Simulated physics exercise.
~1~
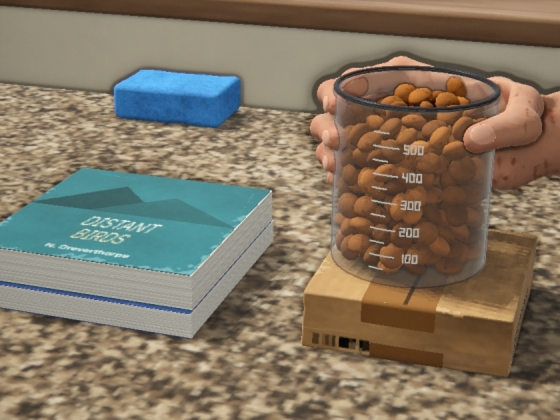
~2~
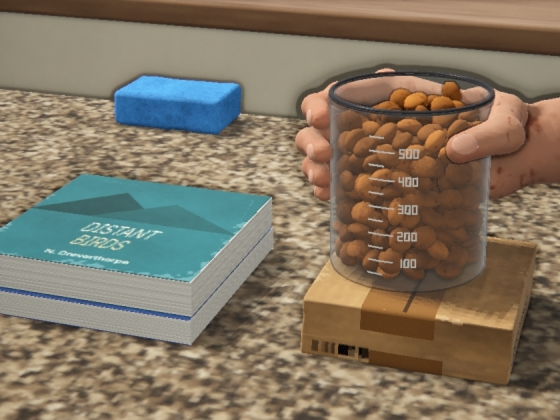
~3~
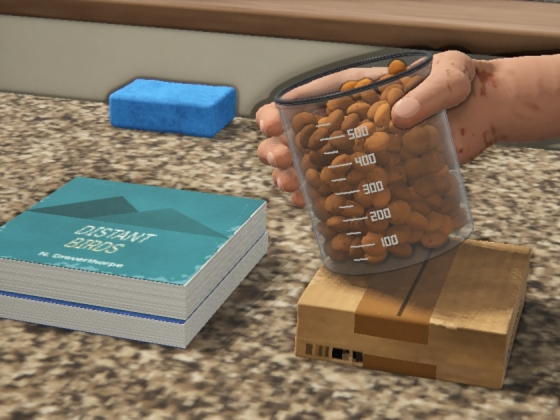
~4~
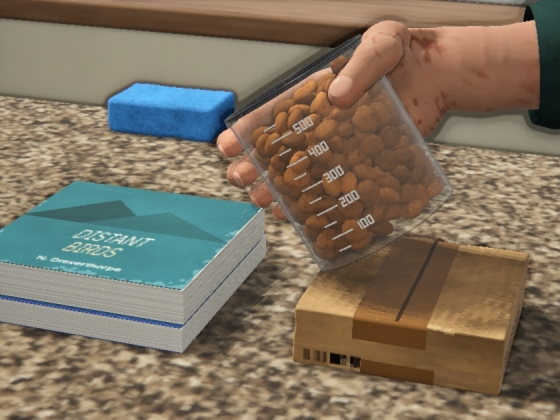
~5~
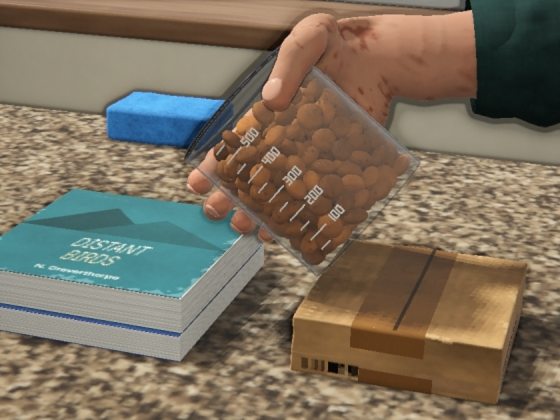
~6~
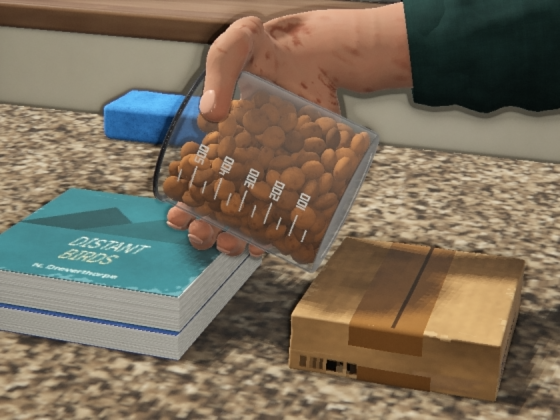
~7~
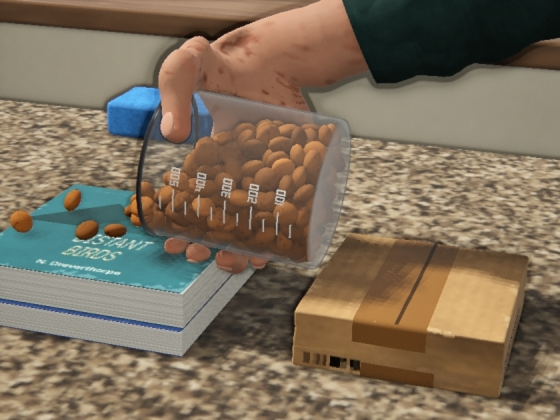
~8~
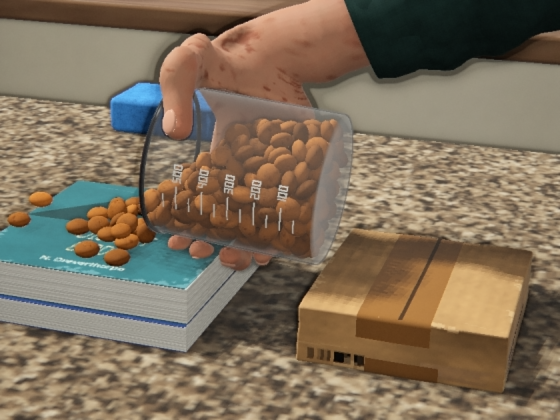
A clear beaker filled with small brown pieces stands upright on a cardboard box at the right of a speckled countertop, gripped by a hand and seen from slightly above with a gently swaying view. At the left lie stacked books with a teal cover on top, and a blue sponge sits behind them. The hand lifts the beaker off the box and tilts it leftward, the contents staying inside as it leans further. Nearly horizontal, its rim reaches over the books and some pieces spill onto the teal cover. It ends on its side against the stack, still held and mostly full.
